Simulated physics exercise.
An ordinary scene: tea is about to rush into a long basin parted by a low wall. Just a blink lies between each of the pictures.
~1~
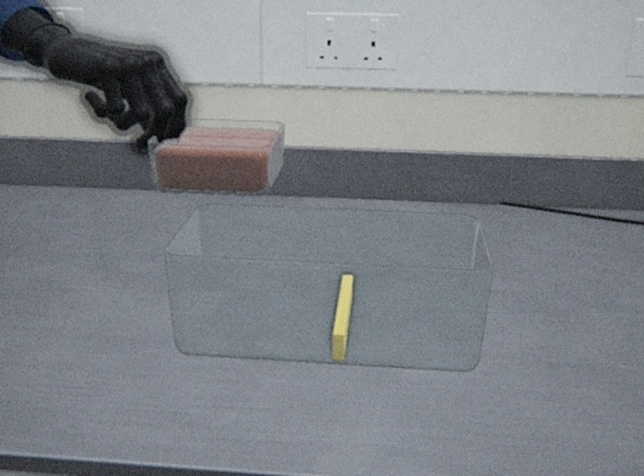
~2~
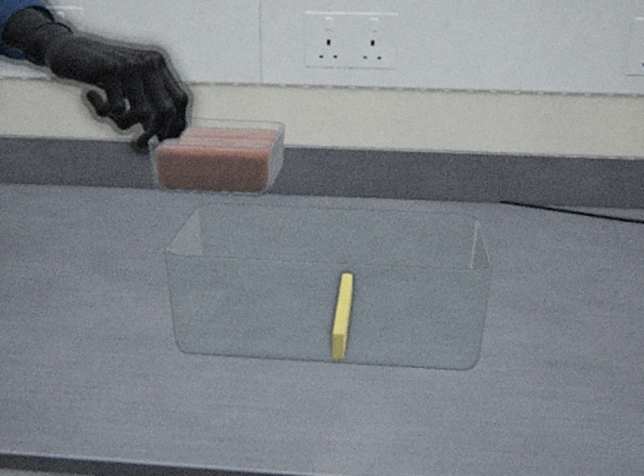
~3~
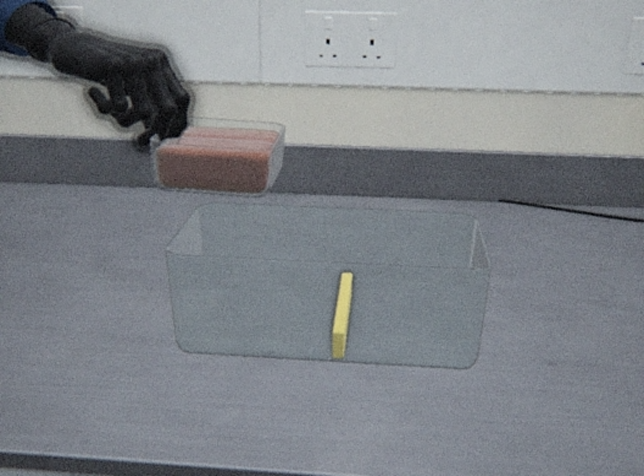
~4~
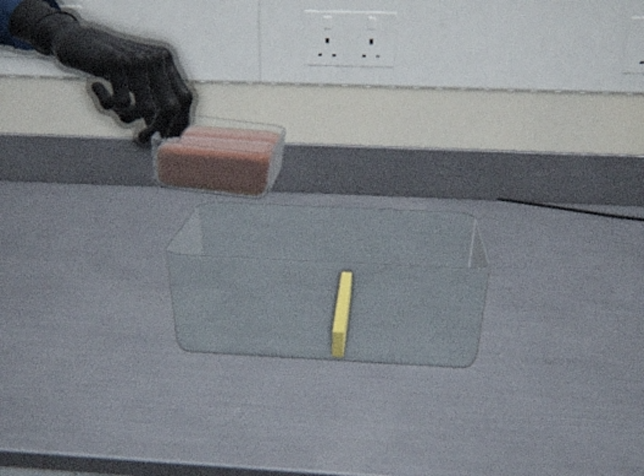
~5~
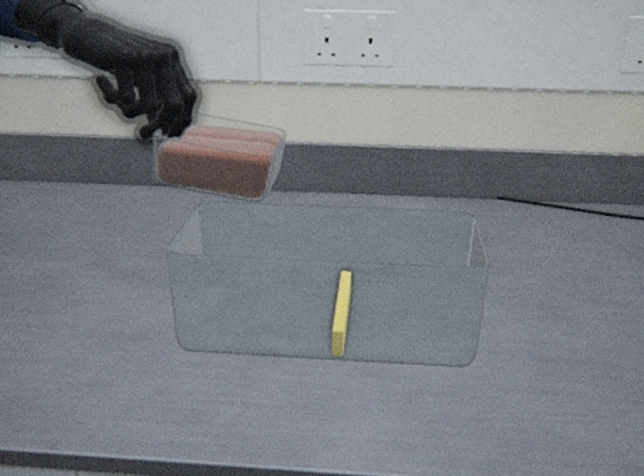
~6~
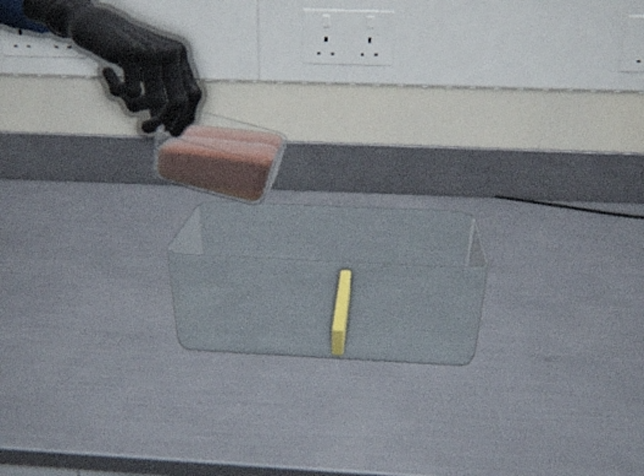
At the start, a black-gloved hand holds a small clear container of reddish-brown liquid level above a long, empty clear basin with a low yellow wall inside. The hand then slowly tilts the container, slightly at first and then more noticeably, lowering its right side while the basin stays in place.
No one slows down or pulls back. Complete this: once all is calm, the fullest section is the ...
The fullest section is the left one.
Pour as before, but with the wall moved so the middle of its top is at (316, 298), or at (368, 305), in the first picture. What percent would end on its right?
65 per cent first, then 10 per cent.
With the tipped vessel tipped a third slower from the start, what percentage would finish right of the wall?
Something like 30 percent.
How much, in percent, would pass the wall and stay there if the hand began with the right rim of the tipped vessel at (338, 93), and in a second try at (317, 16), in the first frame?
75 and 70 in a hundred.
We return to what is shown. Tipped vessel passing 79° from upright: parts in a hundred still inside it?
Roughly 20 percent remains at that point.
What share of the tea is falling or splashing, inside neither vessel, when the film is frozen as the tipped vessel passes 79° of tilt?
Around 30 in a hundred.
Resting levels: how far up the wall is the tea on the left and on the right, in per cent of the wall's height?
On the left it's around 50 per cent; on the right, 20 per cent.
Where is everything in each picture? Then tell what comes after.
In the first picture, it leans 0°; its right rim is at (277, 136); the tea meets the walls at (167, 137) and (276, 141); the long basin's rim runs from (182, 228) to (485, 242); the wall's top is at (344, 304).
In the second picture, it leans 1°; its right rim is at (278, 137); the tea meets the walls at (167, 137) and (276, 141).
In the third picture, it leans 2°; its right rim is at (278, 139); the tea meets the walls at (168, 136) and (277, 142).
In the fourth picture, it leans 5°; its right rim is at (279, 142); the tea meets the walls at (169, 136) and (278, 143).
In the fifth picture, it leans 9°; its right rim is at (280, 145); the tea meets the walls at (170, 136) and (278, 144).
In the sixth picture, it leans 13°; its right rim is at (281, 150); the tea meets the walls at (171, 136) and (280, 144).
A moment on, the tilt is 79° and 22 per cent is still to pour, 39 is left of the wall and 9 right of it.
Next, the tilt is 114° and 1 per cent is still to pour, 75 is left of the wall and 20 right of it.
Then the tilt is 117° and 0 per cent is still to pour, 77 is left of the wall and 20 right of it.
Later the tilt is 117° and 0 per cent is still to pour, 77 is left of the wall and 20 right of it.
At rest 77 per cent lies left of the wall, 20 right of it and 3 outside.
